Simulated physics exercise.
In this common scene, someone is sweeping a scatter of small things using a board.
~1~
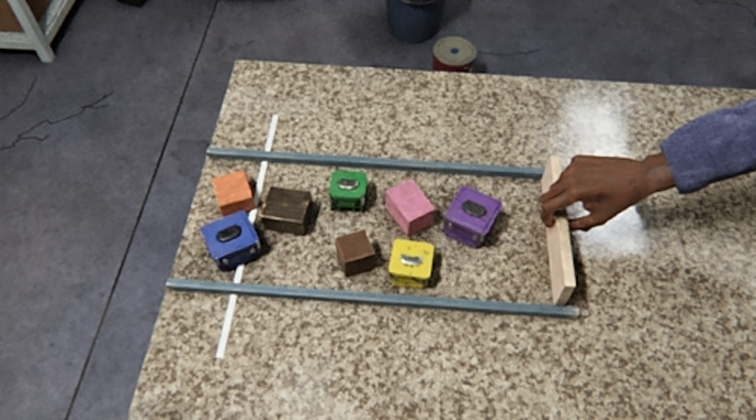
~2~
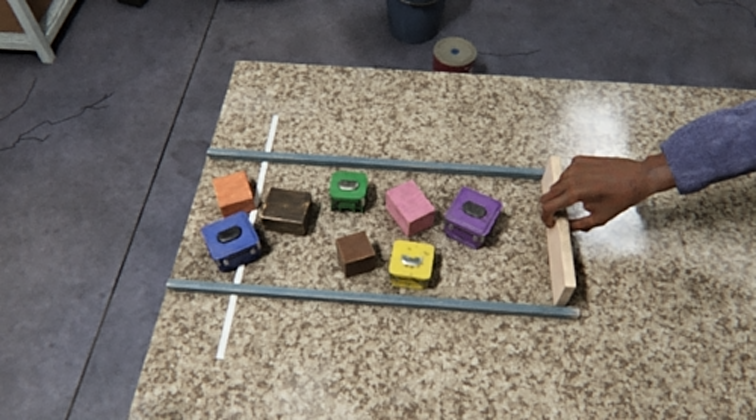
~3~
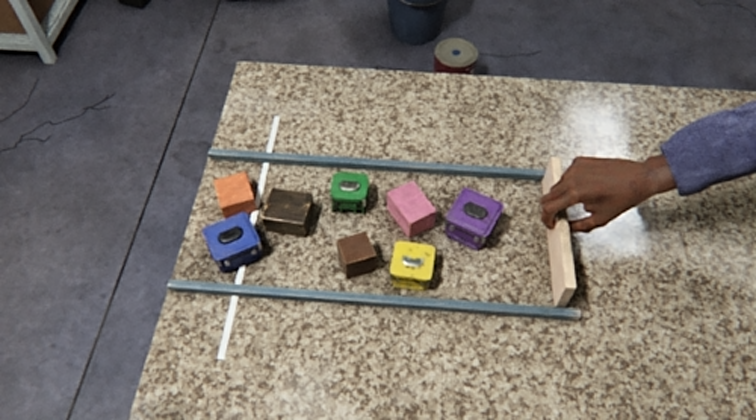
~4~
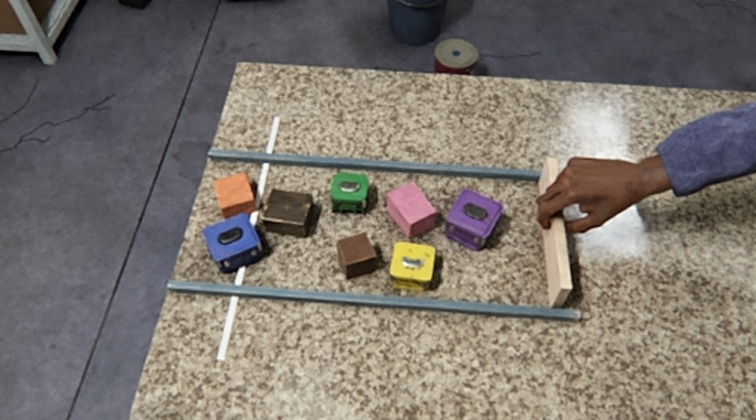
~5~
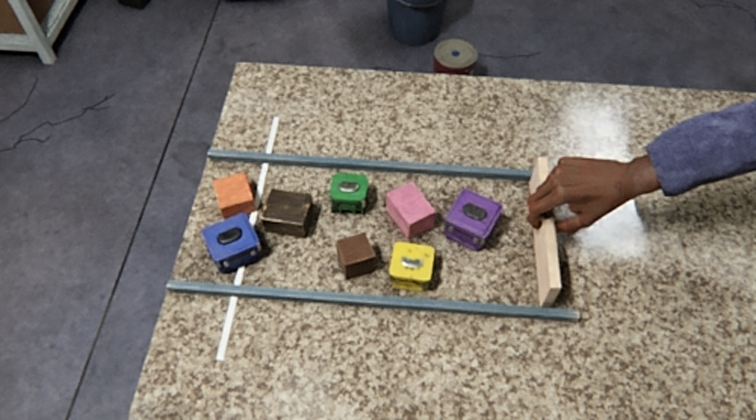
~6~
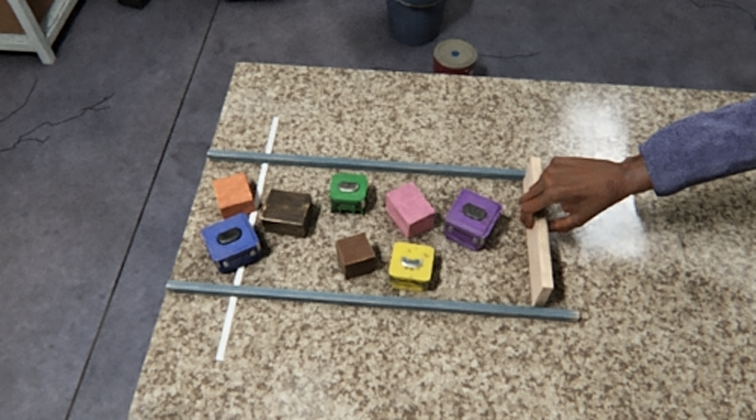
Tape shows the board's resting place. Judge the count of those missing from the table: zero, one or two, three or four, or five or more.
It ends with three or four gone from the table.
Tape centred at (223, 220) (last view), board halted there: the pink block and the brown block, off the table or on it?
Taking each in turn, the pink block is not lost and the brown block ends up off.
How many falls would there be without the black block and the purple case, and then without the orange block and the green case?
2 and 2.
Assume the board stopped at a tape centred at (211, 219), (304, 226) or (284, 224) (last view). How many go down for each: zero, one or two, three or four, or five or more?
Falls: More than four; zero; either one or two.
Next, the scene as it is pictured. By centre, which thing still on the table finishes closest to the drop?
That would be the brown block.
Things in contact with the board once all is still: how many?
Number in contact with it: 2.
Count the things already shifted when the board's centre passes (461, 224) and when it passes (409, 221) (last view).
Up to then 2, and up to the other point 6.
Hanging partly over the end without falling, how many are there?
2 overhanging.
A little later, none off yet; orange block at rest near (234, 196); blue case at rest near (232, 244); black block at rest near (288, 213).
Next, none off yet; orange block shifted a little near (223, 196); blue case at rest near (231, 245); black block shifted a little near (265, 212).
Later still, none off yet; orange block shifted about its own width near (197, 194); blue case shifted about its own width near (179, 249); black block shifted about its own width near (221, 212).
When it is over, the number that fall off is three or four; down, green case, black block, blue case and orange block.
